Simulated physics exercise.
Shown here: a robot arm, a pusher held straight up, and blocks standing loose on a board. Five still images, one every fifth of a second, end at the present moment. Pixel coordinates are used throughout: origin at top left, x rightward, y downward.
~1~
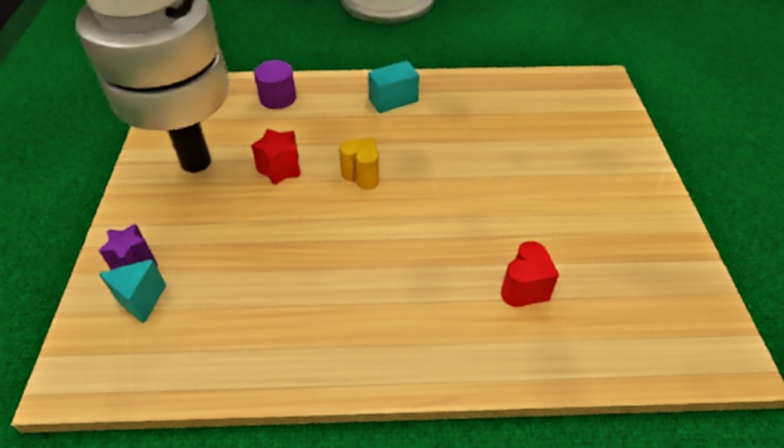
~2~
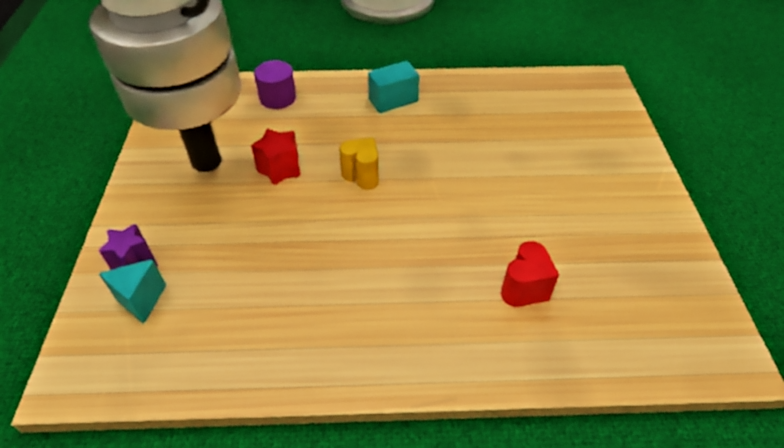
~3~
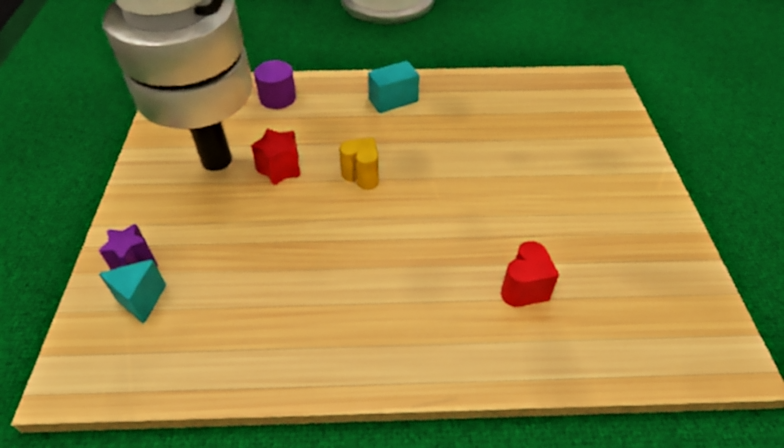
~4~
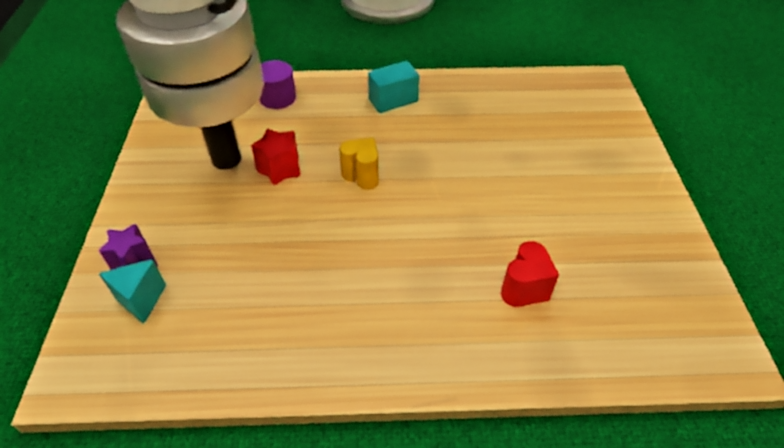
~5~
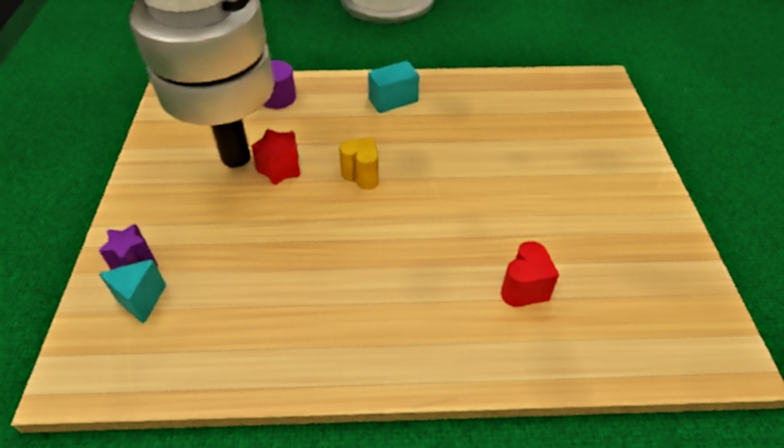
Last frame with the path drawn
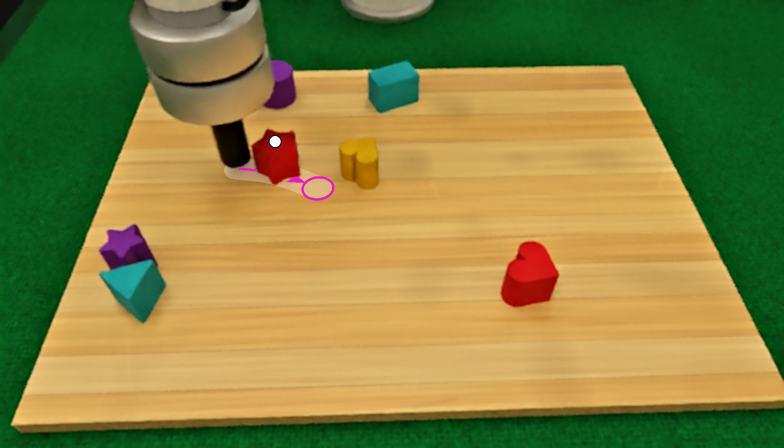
The clip shows a robot arm with a black vertical pusher over a wooden board of scattered coloured blocks. The pusher moves a short way right, closing the gap to the red star block, while all the blocks stay still.
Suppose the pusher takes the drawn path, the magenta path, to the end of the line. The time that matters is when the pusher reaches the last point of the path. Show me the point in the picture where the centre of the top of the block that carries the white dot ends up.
It should be at about (327, 139).
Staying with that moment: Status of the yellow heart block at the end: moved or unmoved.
At the moment the path ends, the yellow heart block no longer stands where it did.
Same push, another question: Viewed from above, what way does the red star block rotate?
The twist is anticlockwise.
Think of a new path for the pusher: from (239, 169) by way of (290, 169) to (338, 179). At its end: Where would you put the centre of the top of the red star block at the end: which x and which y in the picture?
Answer: (355, 134).
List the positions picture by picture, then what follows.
In the first picture, pusher's lower end (196, 163); red star block (275, 142); yellow heart block (361, 148).
In the second picture, pusher (207, 162); blocks still.
In the third picture, pusher (217, 161); blocks still.
In the fourth picture, pusher (227, 160); blocks still.
In the fifth picture, pusher (236, 158); red star block (275, 142); yellow heart block (361, 148).
Drawn move, from (239, 169) by way of (267, 172) and (293, 178) to (318, 188); the dot is on the red star block.
On the path given first. Halfway along, pusher (280, 164); red star block (310, 139), turned 40° anticlockwise.
At the end, pusher (316, 177); red star block (327, 139), turned 95° anticlockwise; yellow heart block (371, 147), turned 25° clockwise.
